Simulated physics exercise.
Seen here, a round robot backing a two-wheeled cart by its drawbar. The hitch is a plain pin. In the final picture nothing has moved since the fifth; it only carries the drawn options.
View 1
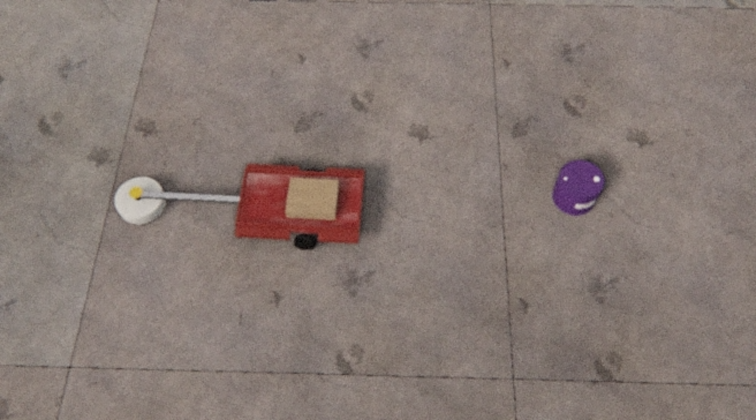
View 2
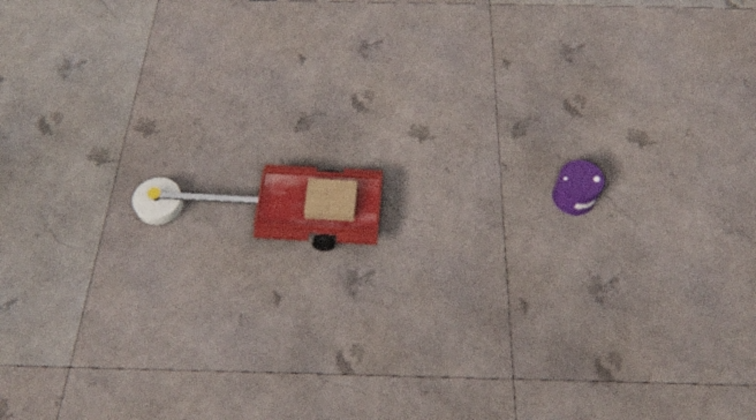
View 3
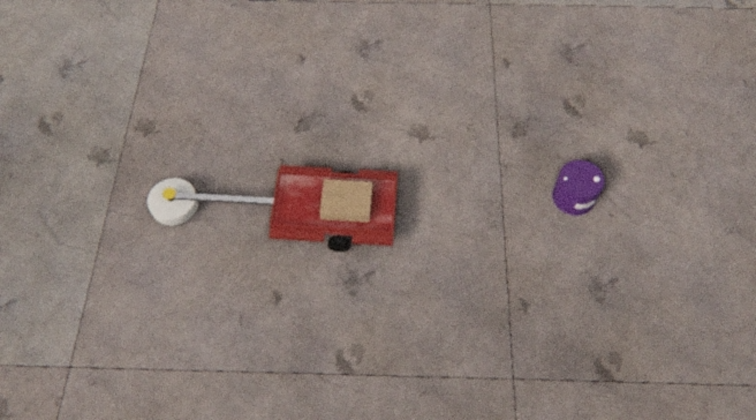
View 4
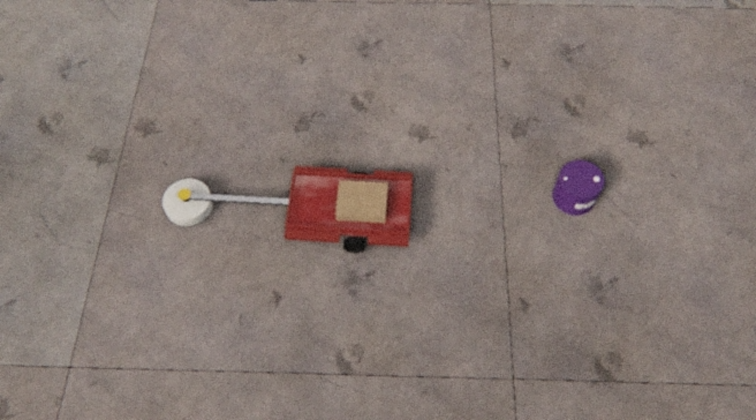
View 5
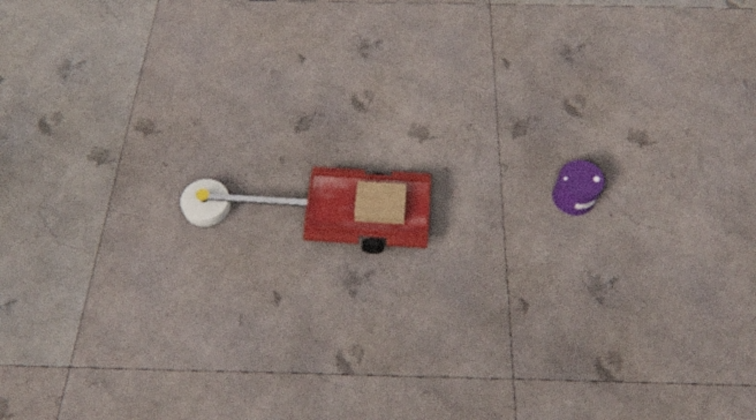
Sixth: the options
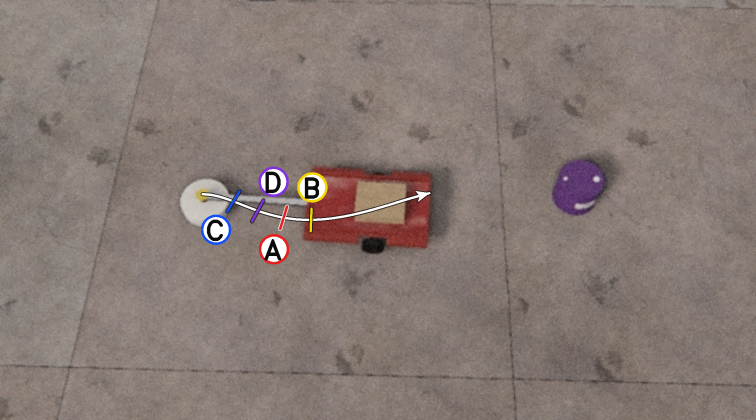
A red cart carrying a tan block rolled slowly to the right, pushed from behind by a round white robot joined to it by a thin bar, while a purple tub sat still on the right.
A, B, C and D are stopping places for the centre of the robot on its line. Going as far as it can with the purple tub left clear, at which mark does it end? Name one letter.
The farthest safe stop is B.
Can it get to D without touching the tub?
Yes.
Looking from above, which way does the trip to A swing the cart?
For that mark, anticlockwise.
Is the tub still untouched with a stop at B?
Yes.
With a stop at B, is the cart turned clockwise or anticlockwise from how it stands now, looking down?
For that mark, anticlockwise.
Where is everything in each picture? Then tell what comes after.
Red cart (301, 201); purple tub (574, 197); robot (139, 199), in the first picture.
Robot (157, 199); red cart (320, 202); purple tub (574, 197), in the second picture.
Robot (172, 200); red cart (335, 203); purple tub (574, 197), in the third picture.
Robot (187, 201); red cart (350, 204); purple tub (574, 197), in the fourth picture.
Robot (205, 201); red cart (368, 205); purple tub (574, 197), in the fifth picture.
On the marked copy, A at (284, 218); B at (311, 220); C at (234, 201); D at (258, 211); the route from (202, 194) via (314, 220) to (429, 193).
Following B. Soon after the start, robot (241, 210), cart (407, 207).
Later, robot (279, 223), cart (447, 207).
In the end, robot (312, 226), cart (479, 204); nothing has been touched.
As for the rest, A is safe but short; C is safe but short; D is safe but short.
